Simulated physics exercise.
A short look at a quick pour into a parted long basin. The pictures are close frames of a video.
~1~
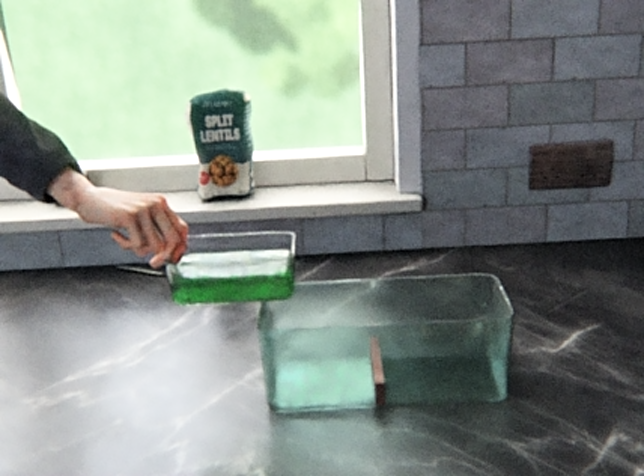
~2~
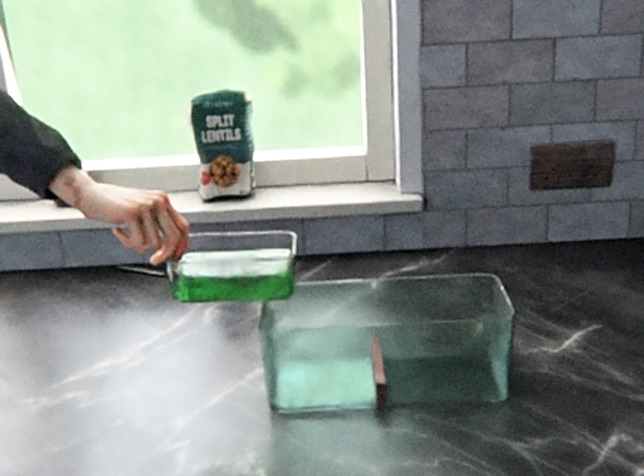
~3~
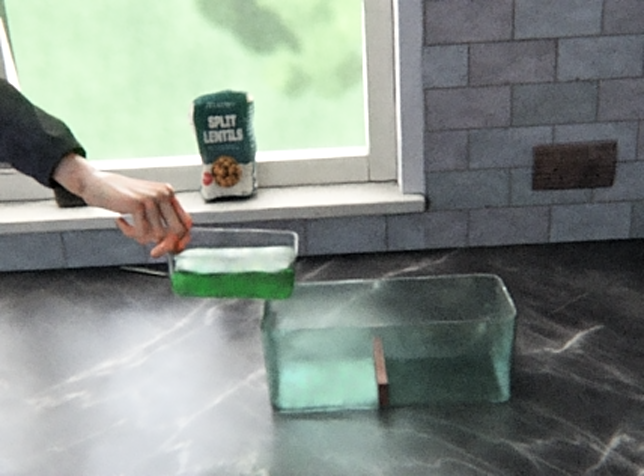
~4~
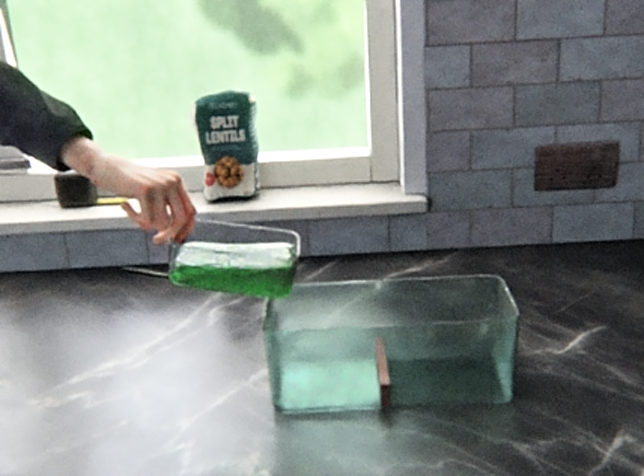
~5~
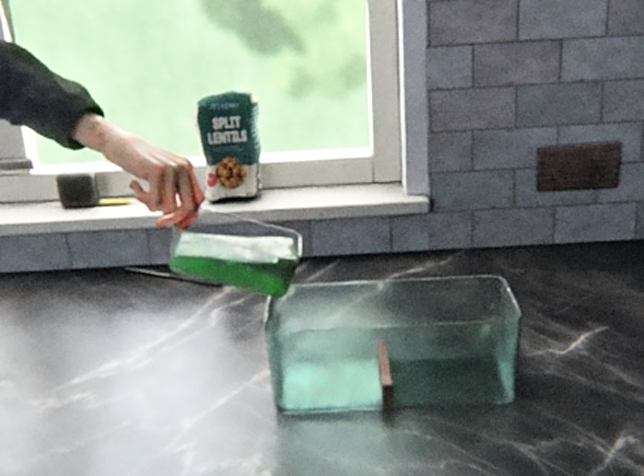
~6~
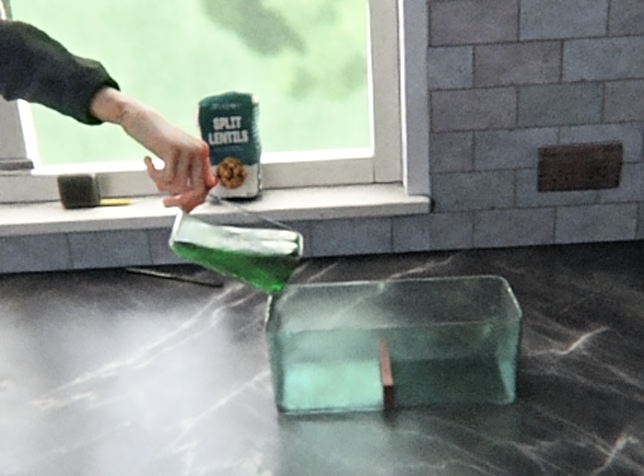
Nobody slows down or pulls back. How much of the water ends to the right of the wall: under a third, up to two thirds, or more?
The share right of the wall is between a third and two thirds.
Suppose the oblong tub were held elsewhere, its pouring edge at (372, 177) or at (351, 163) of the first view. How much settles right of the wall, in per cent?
The first gives 70 %, the second 80 %.
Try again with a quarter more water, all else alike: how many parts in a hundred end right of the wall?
About 60 per cent.
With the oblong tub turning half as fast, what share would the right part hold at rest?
About 20 per cent.
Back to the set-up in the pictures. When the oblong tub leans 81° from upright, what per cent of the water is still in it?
Roughly 25 in a hundred.
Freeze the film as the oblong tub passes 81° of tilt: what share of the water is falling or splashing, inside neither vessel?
Roughly 55 in a hundred.
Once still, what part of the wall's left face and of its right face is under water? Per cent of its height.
Left: 40 %. Right: 40 %.
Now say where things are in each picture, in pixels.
In the first frame, it leans 0°; its right rim is at (294, 246); the water meets the walls at (175, 266) and (292, 260); the long basin's rim runs from (261, 308) to (505, 296); the wall's top is at (377, 360).
In the second frame, it leans 1°; its right rim is at (295, 246); the water meets the walls at (176, 266) and (293, 259).
In the third frame, it leans 5°; its right rim is at (297, 247); the water meets the walls at (176, 262) and (294, 257).
In the fourth frame, it leans 11°; its right rim is at (299, 248); the water meets the walls at (176, 255) and (295, 254).
In the fifth frame, it leans 19°; its right rim is at (300, 248); the water meets the walls at (176, 243) and (298, 248).
In the sixth frame, it leans 28°; its right rim is at (301, 249); the water meets the walls at (176, 231) and (301, 242).
A moment on, the oblong tub is tipped on its side and 23 per cent is still to pour, 23 is left of the wall and 0 right of it.
Next, the oblong tub is tipped on its side and 5 per cent is still to pour, 33 is left of the wall and 57 right of it.
Then the oblong tub is tipped on its side and 1 per cent is still to pour, 43 is left of the wall and 53 right of it.
Later the oblong tub is tipped on its side and 0 per cent is still to pour, 45 is left of the wall and 53 right of it.
In the end 45 per cent lies left of the wall, 53 right of it and 2 outside.
